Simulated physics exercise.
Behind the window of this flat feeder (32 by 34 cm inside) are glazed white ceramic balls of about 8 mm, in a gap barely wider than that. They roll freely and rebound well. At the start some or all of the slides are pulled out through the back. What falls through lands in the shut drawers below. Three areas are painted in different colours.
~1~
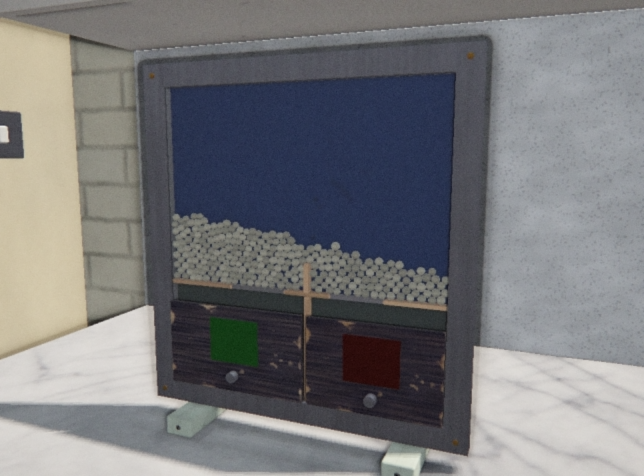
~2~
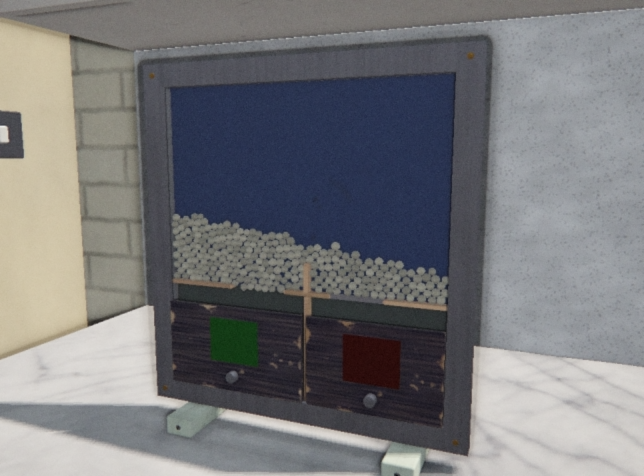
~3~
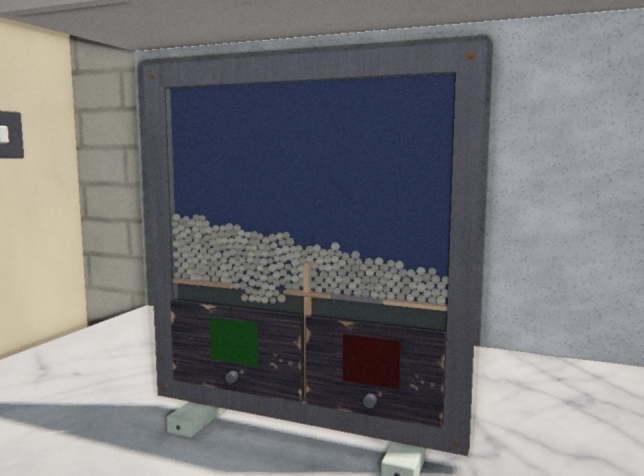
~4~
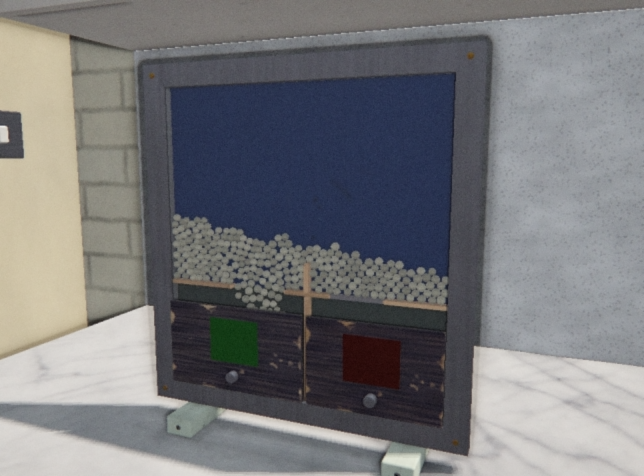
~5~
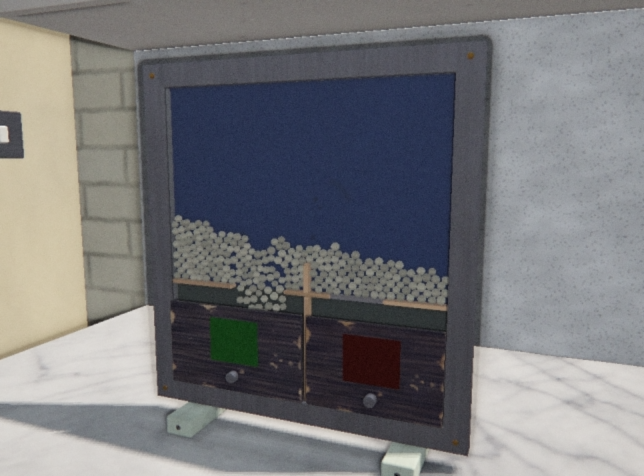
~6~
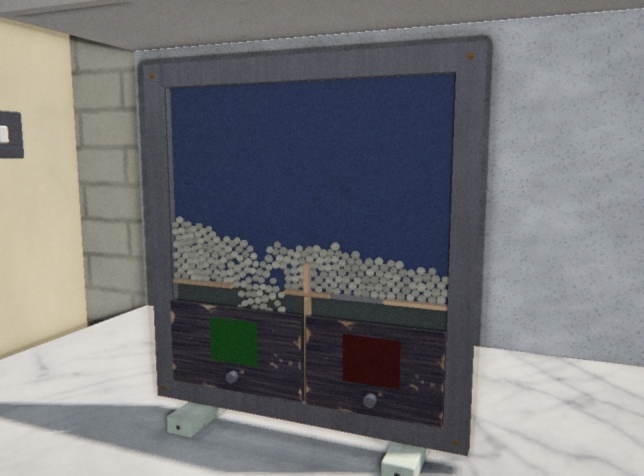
A framed window holds a bank of white balls, and some drop through a gap left of the divider.
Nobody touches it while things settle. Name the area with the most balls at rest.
The one marked green.
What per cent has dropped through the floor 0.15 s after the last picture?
Some 40 per cent.
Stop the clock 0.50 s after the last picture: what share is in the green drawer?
Roughly 55 per cent.
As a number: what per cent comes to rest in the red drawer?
Some 0 per cent.
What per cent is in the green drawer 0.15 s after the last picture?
About 35 per cent.
Then, 0.15 s later than the last picture, 40 % are out; blue 60 %, green 35 %.
Then, 0.50 s later than the last picture, 55 % are out; blue 45 %, green 55 %.
Then, 1.20 s later than the last picture, 60 % are out; blue 40 %, green 60 %.
All still 1.4 s after it, 60 % are out; red 0 %, blue 40 %, green 60 %.
